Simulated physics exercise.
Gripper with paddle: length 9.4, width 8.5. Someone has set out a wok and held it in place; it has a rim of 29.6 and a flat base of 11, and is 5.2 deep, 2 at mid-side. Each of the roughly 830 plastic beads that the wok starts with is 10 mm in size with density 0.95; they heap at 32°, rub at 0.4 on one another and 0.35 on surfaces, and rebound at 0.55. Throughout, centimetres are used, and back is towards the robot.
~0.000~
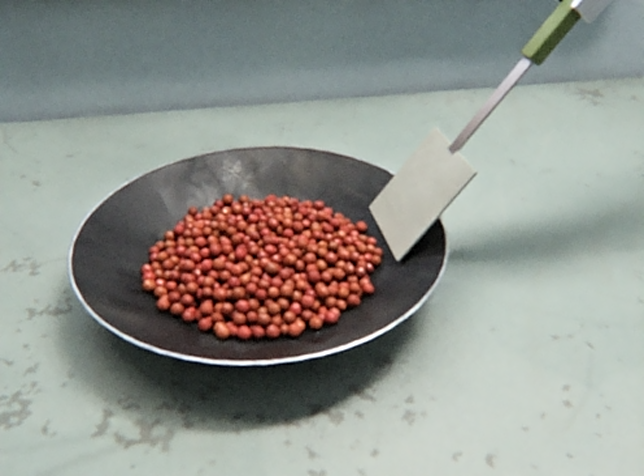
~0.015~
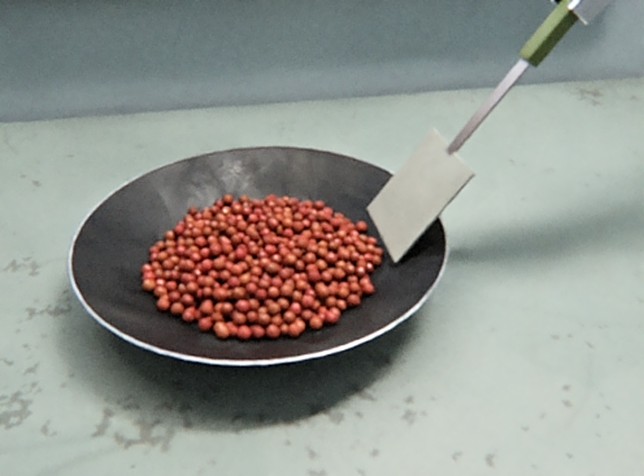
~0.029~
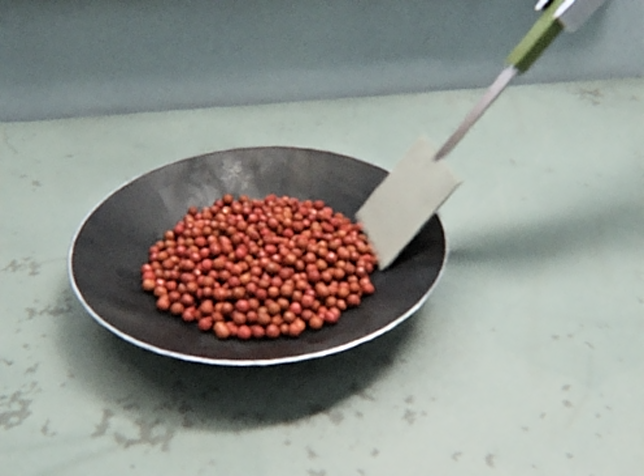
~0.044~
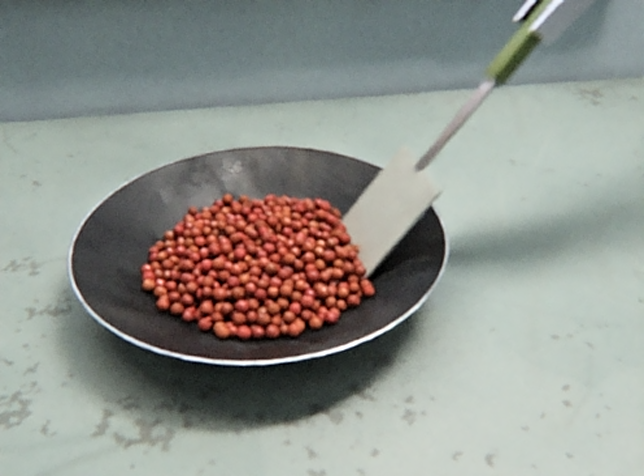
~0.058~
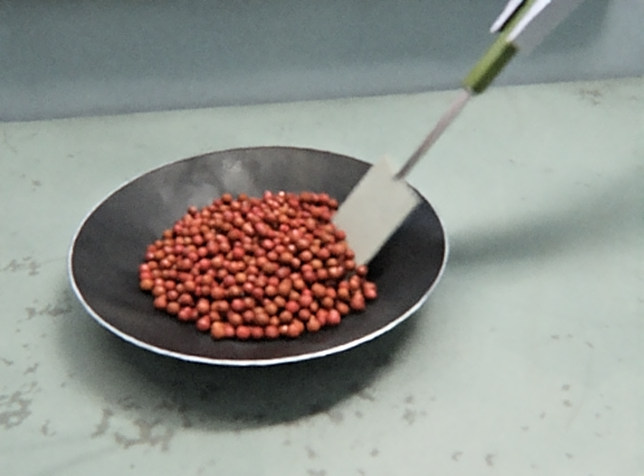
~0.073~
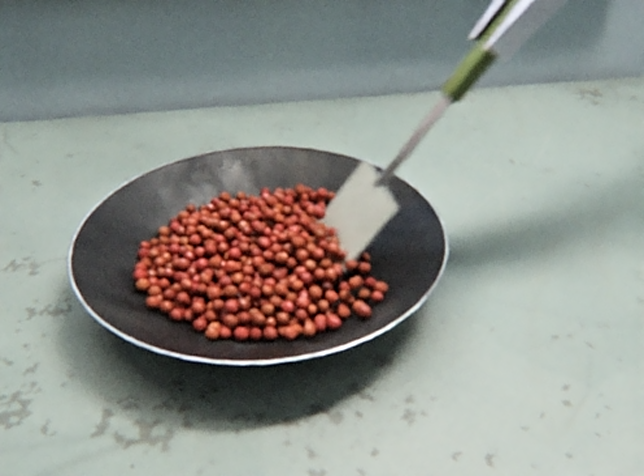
In this clip, a gripper holding a flat paddle with a green handle moves it leftward from the right side of a dark wok into a heap of small reddish balls, nudging some of them while the wok stays still.
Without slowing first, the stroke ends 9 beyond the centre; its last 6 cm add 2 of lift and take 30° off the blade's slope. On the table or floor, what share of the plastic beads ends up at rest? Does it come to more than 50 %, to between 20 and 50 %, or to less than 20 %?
It comes to between 20 and 50 %.
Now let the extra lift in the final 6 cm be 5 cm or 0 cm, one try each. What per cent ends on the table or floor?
Near 35 and 25 percent respectively.
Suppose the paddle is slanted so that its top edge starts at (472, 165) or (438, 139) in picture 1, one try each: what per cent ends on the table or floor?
Some 30 per cent, then some 40 per cent.
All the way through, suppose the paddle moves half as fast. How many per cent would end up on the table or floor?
About 5 in a hundred.
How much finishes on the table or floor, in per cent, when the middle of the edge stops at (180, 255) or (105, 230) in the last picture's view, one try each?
Close to 15 and close to 45 per cent, respectively.
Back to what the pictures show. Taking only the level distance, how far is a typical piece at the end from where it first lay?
The value is roughly 7 cm.
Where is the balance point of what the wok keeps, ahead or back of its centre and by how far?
Roughly 3.5 centimetres ahead.
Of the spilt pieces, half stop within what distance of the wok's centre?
About 32 cm.
By 0.11 s, sloping 54°, highest piece 6 above the table; 826 in the wok.
By 0.15 s, sloping 46°, highest piece 7 above the table; 825 in the wok, 1 on the blade or in flight.
By 0.37 s, sloping 24°, highest piece 7 above the table; 528 in the wok, 217 on the table or floor, 81 on the blade or in flight.
By 1.42 s, sloping 24°, highest piece 5 above the table; 527 in the wok, 299 on the table or floor.
Final count, 527 in the wok, 299 on the table or floor. That is 36 % on the table or floor.
